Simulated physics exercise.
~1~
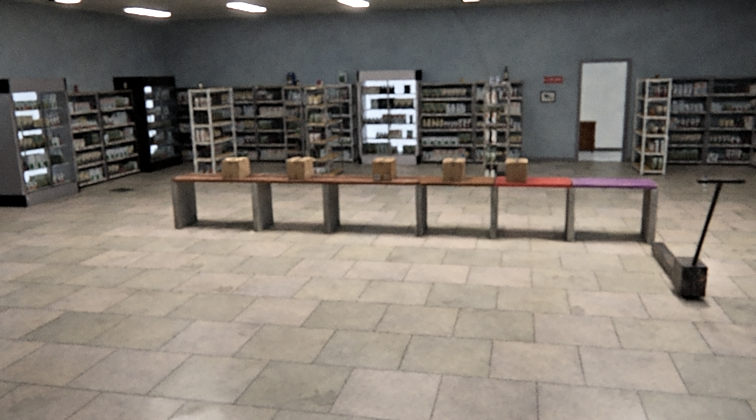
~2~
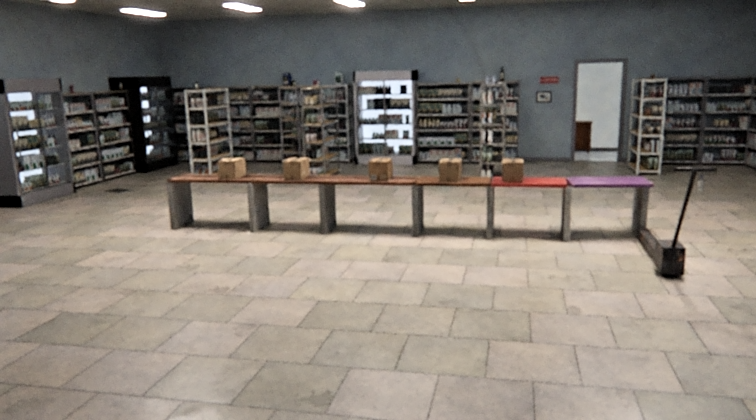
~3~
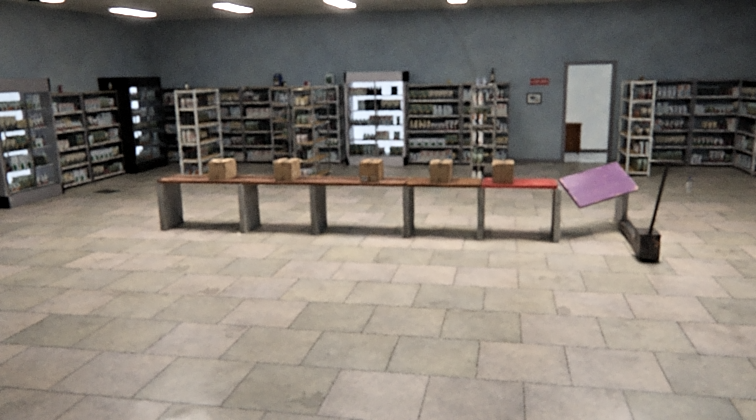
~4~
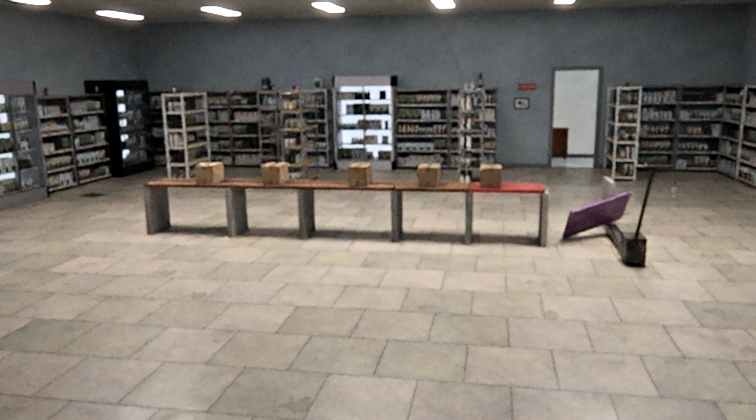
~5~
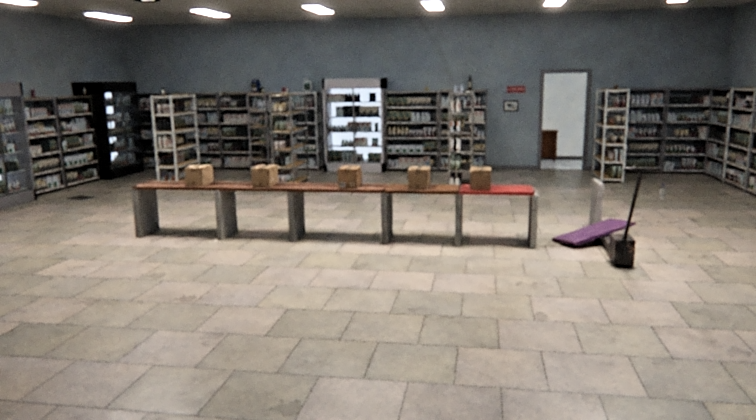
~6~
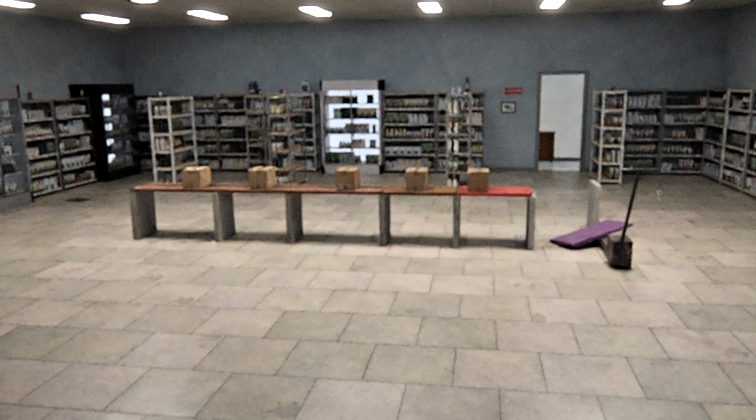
In a room lined with stocked shelves and lit display cabinets, a long row of boards rests on grey uprights, with five cartons on top and a red and a purple board at the right end. A low jack with a tall handle moves in against the last upright at the right. The purple board tips, its right side rising, and slides off past the end. It drops, rolls over and settles upside down on the floor beside the jack. The red board, the cartons and the rest of the row stay standing.
